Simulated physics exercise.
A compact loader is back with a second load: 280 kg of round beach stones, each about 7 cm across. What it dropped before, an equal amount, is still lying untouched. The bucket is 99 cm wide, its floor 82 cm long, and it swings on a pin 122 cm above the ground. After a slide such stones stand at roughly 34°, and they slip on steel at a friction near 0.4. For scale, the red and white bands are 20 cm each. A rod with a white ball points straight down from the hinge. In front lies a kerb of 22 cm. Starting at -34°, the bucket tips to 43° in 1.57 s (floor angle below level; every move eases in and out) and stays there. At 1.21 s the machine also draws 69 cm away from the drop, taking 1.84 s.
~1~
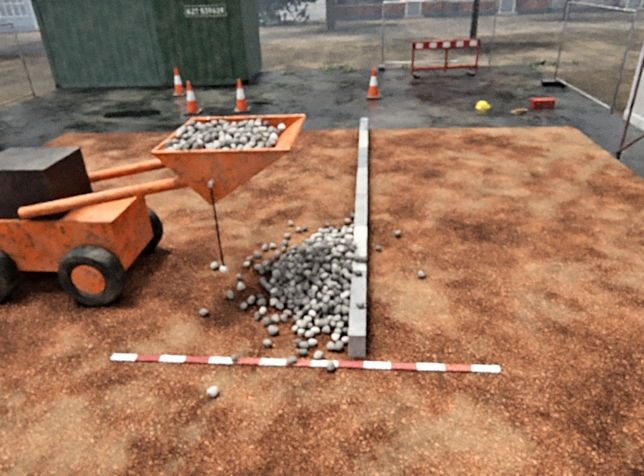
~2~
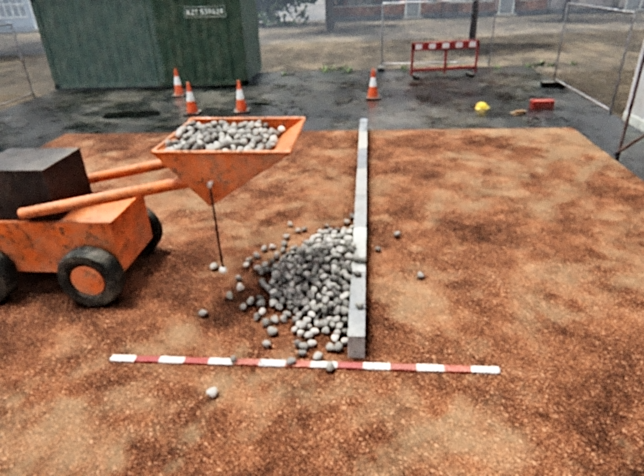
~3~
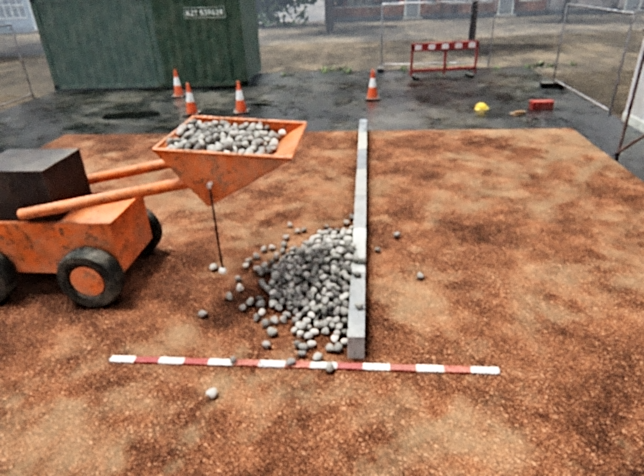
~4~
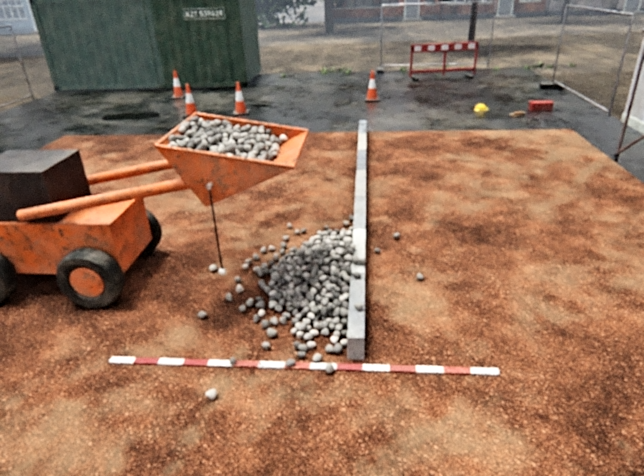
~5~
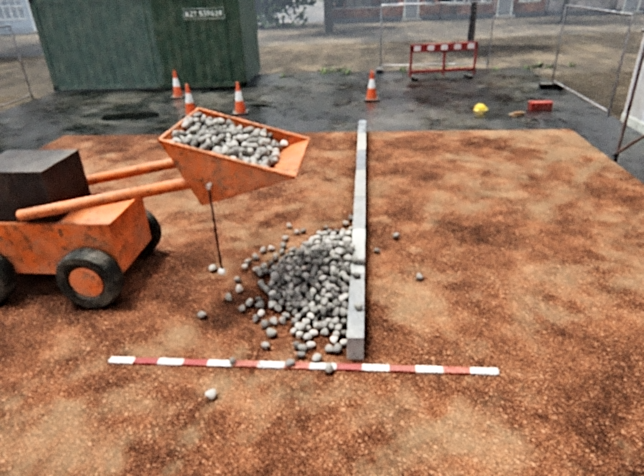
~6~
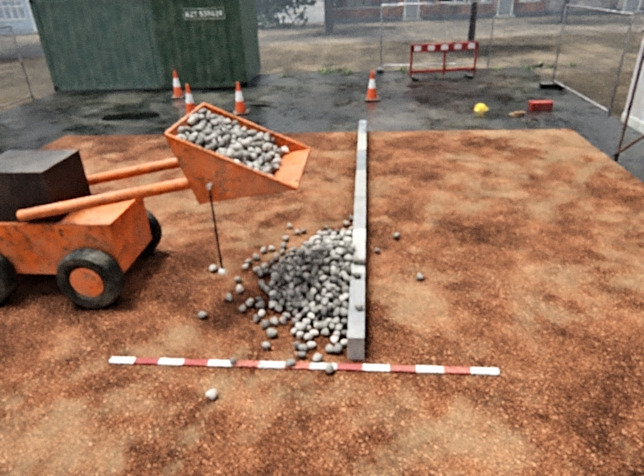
An orange wheeled machine stands at the left of a rusty-brown gravel yard, seen from slightly above by a still camera, its raised bucket full of grey stones. Below lies a grey stone heap against a long pale kerb, with a red-and-white strip in front and a green container, cones and barrier behind. The bucket slowly tilts, its right lip lowering, while the heap stays still.
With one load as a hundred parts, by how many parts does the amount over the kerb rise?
Some 1 per cent is added.
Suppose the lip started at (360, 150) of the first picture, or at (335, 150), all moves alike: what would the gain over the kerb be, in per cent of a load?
Near 70 per cent from the first place, 30 from the second.
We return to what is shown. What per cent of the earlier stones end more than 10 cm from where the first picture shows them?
About 25 per cent.
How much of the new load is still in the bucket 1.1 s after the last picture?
About 15 per cent.
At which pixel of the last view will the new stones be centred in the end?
Around (303, 268).
Then, 0.6 s after the last picture the floor is at 31°; in per cent of one load, 92 in the bucket, 108 on this side of the kerb, 0 over the kerb; the foremost stones are at (374, 262).
Then, 1.1 s after the last picture the floor is at 43°; in per cent of one load, 14 in the bucket, 186 on this side of the kerb, 1 over the kerb; the foremost stones are at (377, 260).
Then, 2.9 s after the last picture the floor is at 43°; in per cent of one load, 0 in the bucket, 198 on this side of the kerb, 2 over the kerb; the foremost stones are at (407, 269).
Then, 5.3 s after the last picture the floor is at 43°; in per cent of one load, 0 in the bucket, 198 on this side of the kerb, 2 over the kerb; the foremost stones are at (407, 269). Net gain over the kerb, 1.
